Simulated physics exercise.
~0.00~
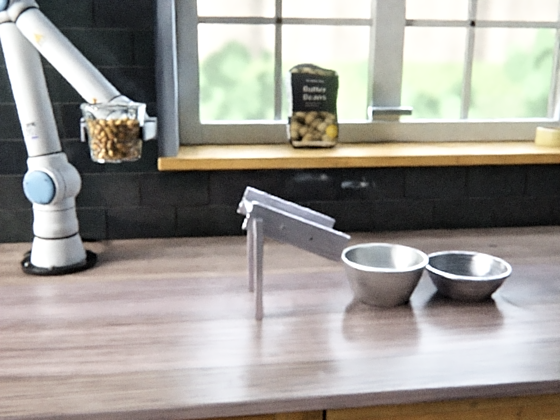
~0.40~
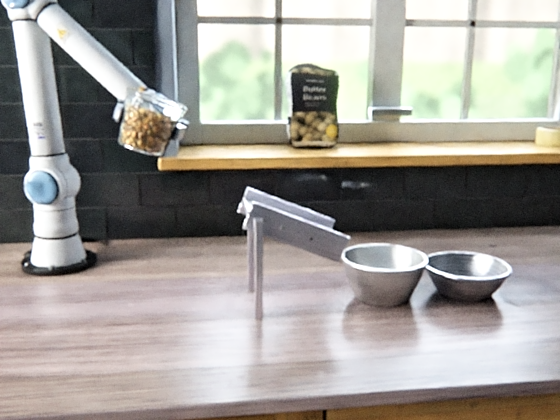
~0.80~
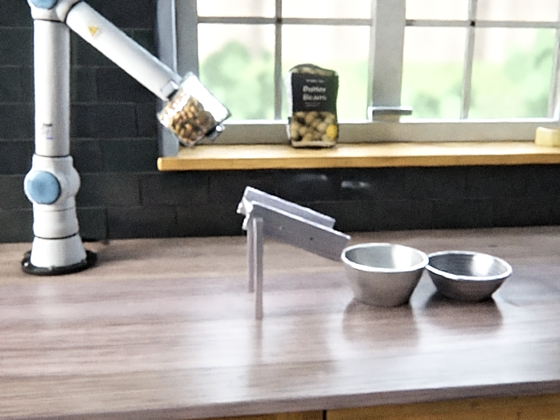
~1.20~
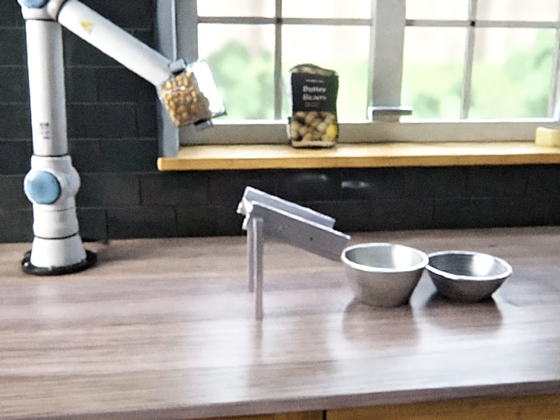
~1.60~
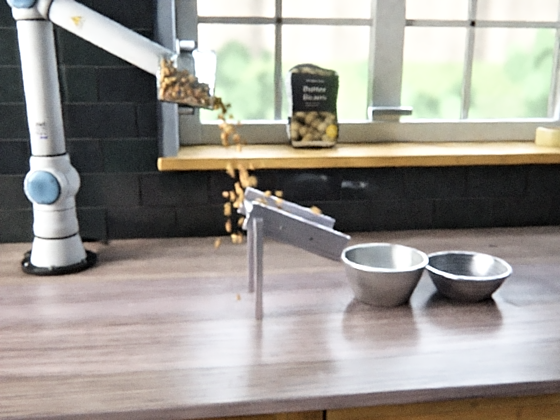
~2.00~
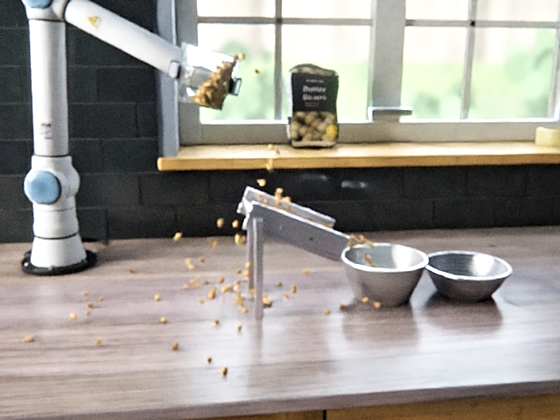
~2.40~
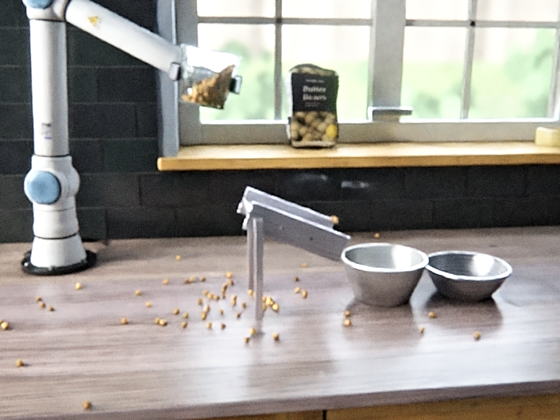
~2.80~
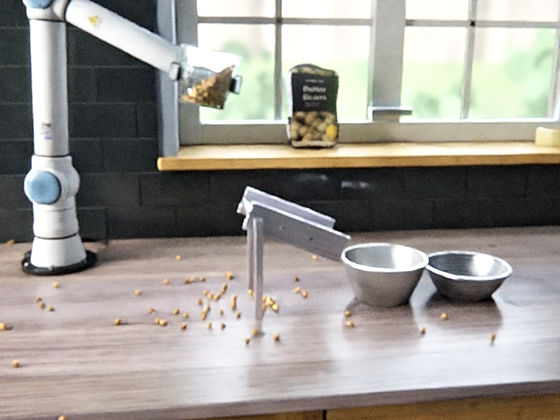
At first, a robot arm on the left holds a clear cup of dried chickpeas upright above a wooden counter, where a sloping chute leads toward two metal bowls beneath a window. The arm carries the cup to the right, leaning it forward, then tips it onto its side. Chickpeas pour out in a stream, some striking the top of the chute and others falling past it. The cup swings back toward upright as pieces bounce and scatter across the counter. Finally the arm holds still, with chickpeas left in the cup and many strewn around the chute and bowls.
